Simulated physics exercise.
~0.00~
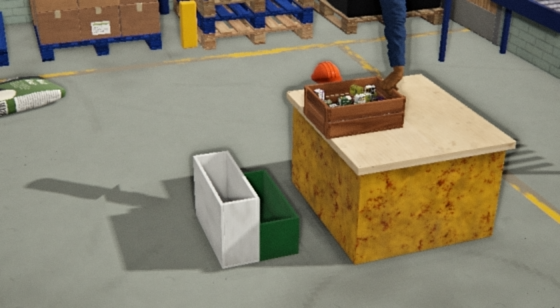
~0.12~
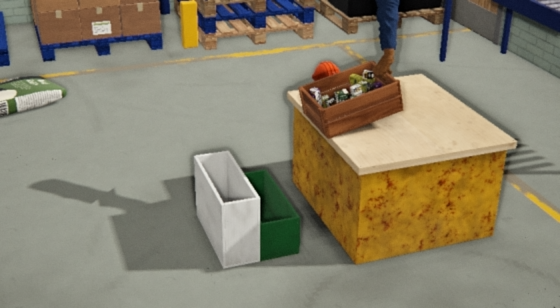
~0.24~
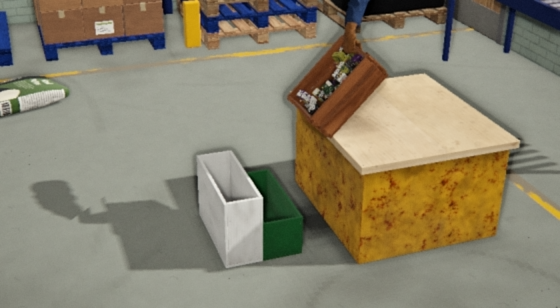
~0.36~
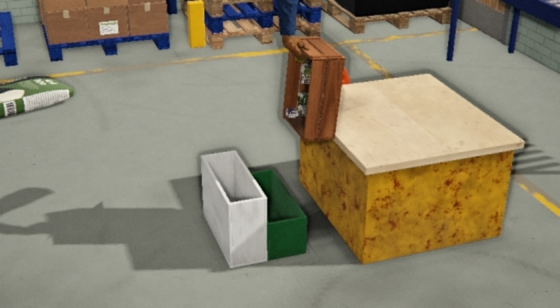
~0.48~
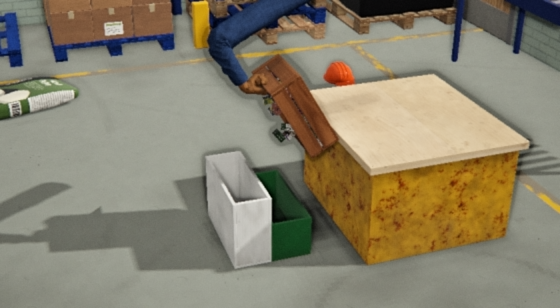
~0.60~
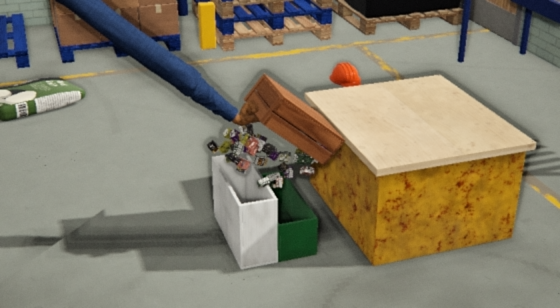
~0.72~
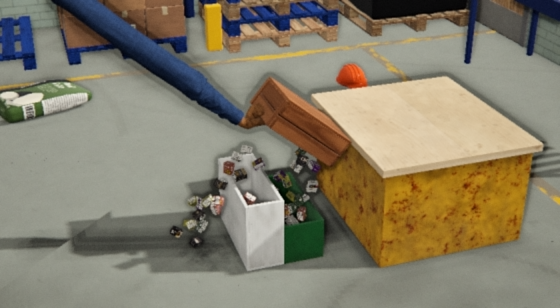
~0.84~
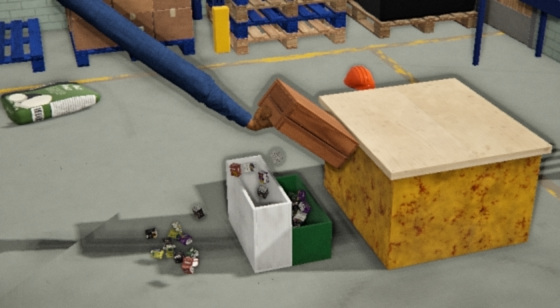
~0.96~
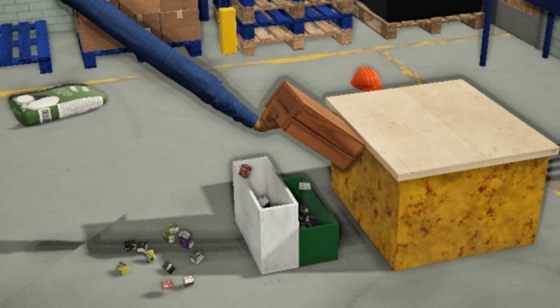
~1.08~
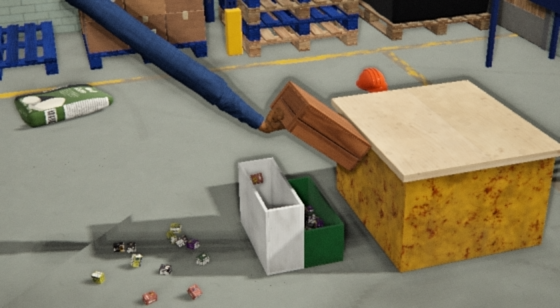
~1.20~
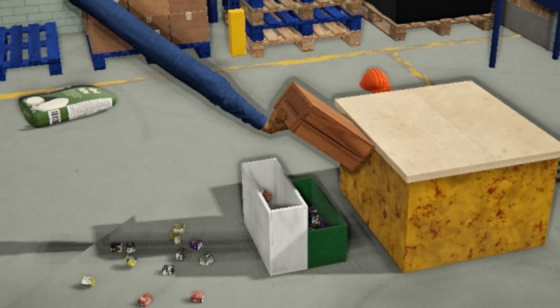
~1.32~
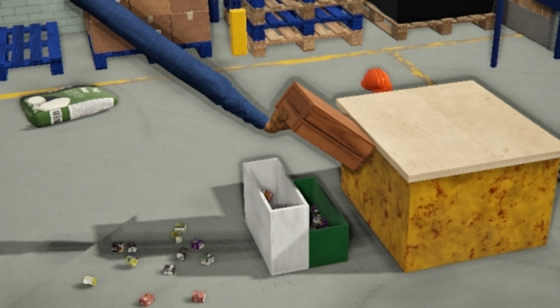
The clip opens on a wooden crate of small cartons resting on a mottled yellow bench with a pale top, beside a white box and a green tub on a warehouse floor. The crate tips to the left over the bench edge, rising onto its side as a blue arm comes into view behind it. It keeps turning until its mouth points downward, and the cartons spill out in a cluster. Some drop into the green tub and the white box, while others tumble past the white box. The crate stays tilted as about a dozen cartons scatter and settle on the floor to the left.
